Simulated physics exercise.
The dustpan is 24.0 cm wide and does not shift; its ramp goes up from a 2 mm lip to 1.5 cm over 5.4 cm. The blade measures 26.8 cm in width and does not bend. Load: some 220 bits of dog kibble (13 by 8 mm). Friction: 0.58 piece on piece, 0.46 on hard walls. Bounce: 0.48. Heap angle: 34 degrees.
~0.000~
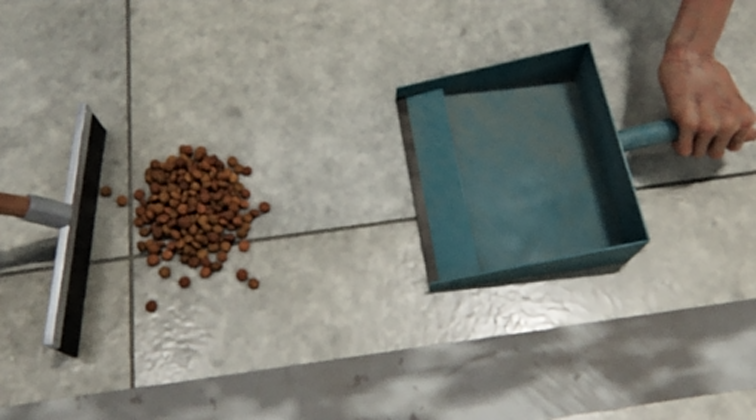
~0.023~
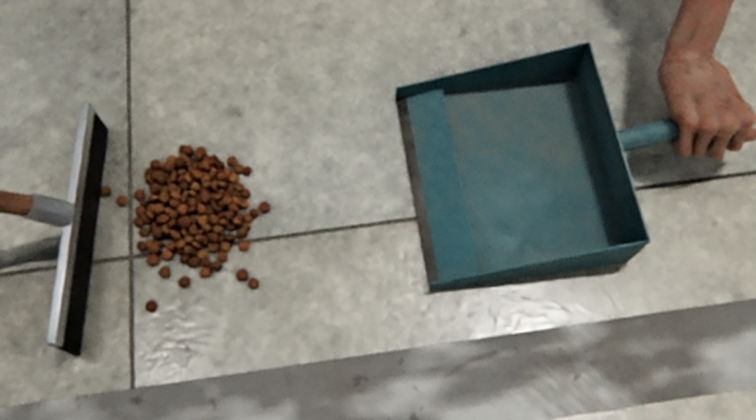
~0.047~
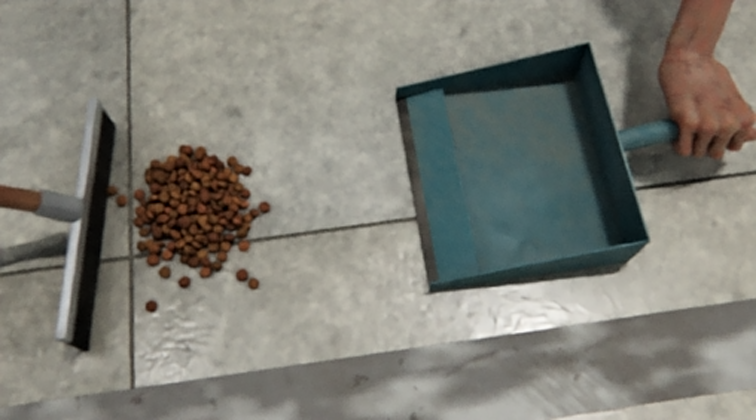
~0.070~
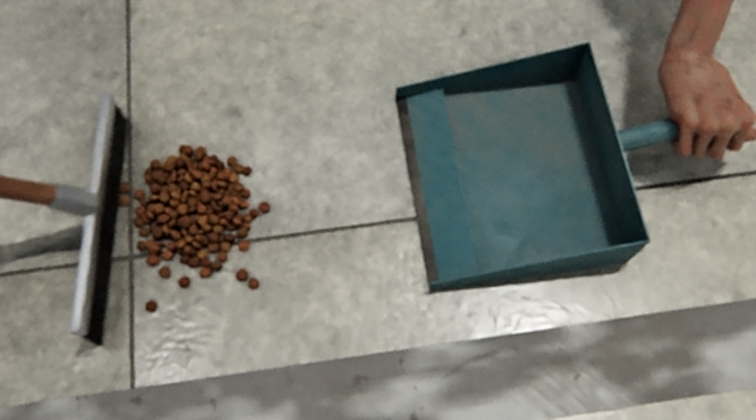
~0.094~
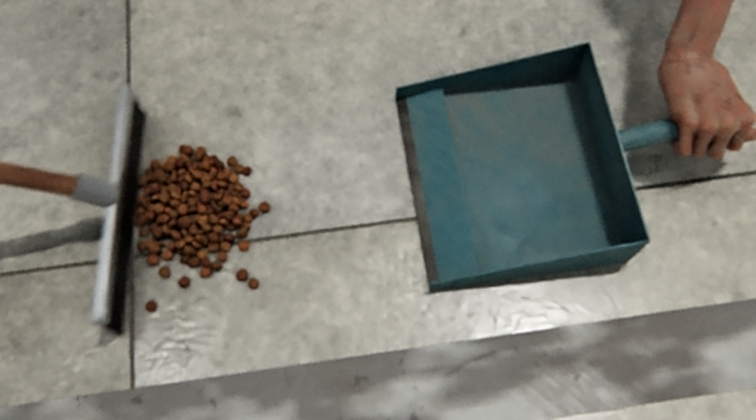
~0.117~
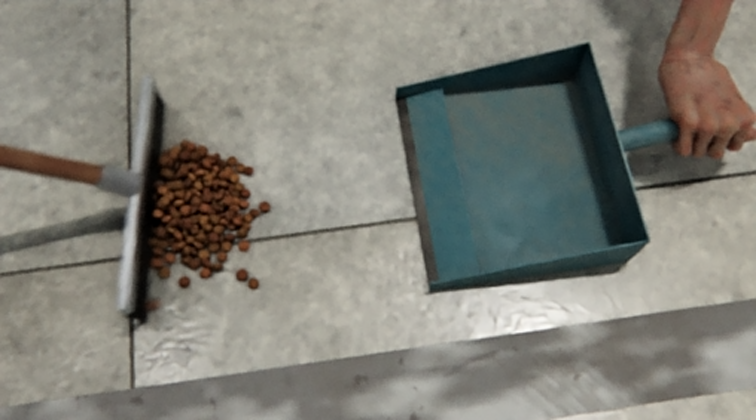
On a grey tiled floor, a hand at the right holds a teal dustpan still while a long-handled blade with a wooden handle moves right from the left side, meets a pile of brown kibble and nudges its near edge.
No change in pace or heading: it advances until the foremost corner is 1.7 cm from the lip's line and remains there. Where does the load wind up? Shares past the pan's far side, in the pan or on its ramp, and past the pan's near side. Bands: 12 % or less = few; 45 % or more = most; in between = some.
Shares - past the pan's far side: Some; in the pan or on its ramp: Some; past the pan's near side: Few.
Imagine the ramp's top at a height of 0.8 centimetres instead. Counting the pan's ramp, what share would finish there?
Around 40 per cent.
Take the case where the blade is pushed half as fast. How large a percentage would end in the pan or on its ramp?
It would come to roughly 20 percent.
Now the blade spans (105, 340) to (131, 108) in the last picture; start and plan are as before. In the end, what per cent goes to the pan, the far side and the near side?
The pan gets 50, the far side 5 and the near side 5.
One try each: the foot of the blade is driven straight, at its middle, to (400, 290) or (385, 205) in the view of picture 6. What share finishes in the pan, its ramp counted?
Some 50 and 55 per cent.
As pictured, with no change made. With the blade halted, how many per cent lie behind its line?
Estimate: Near 5 %.
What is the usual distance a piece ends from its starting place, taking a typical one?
Roughly 26 cm.
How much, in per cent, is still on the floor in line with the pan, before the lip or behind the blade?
That comes to near 40 percent.
After 0.25 s, middle of the blade 15 cm from the lip; 0 % over the lip, far side 5 %, near side 0 %.
Then, at 0.34 s, middle of the blade 6 cm from the lip; 0 % over the lip, far side 15 %, near side 0 %.
Then, at 0.56 s, middle of the blade 3 cm from the lip; 40 % over the lip, far side 20 %, near side 0 %.
By 1.1 s all is still; far side 20 %, pan 40 %, near side 0 %, in front of the lip or behind the blade 40 %.
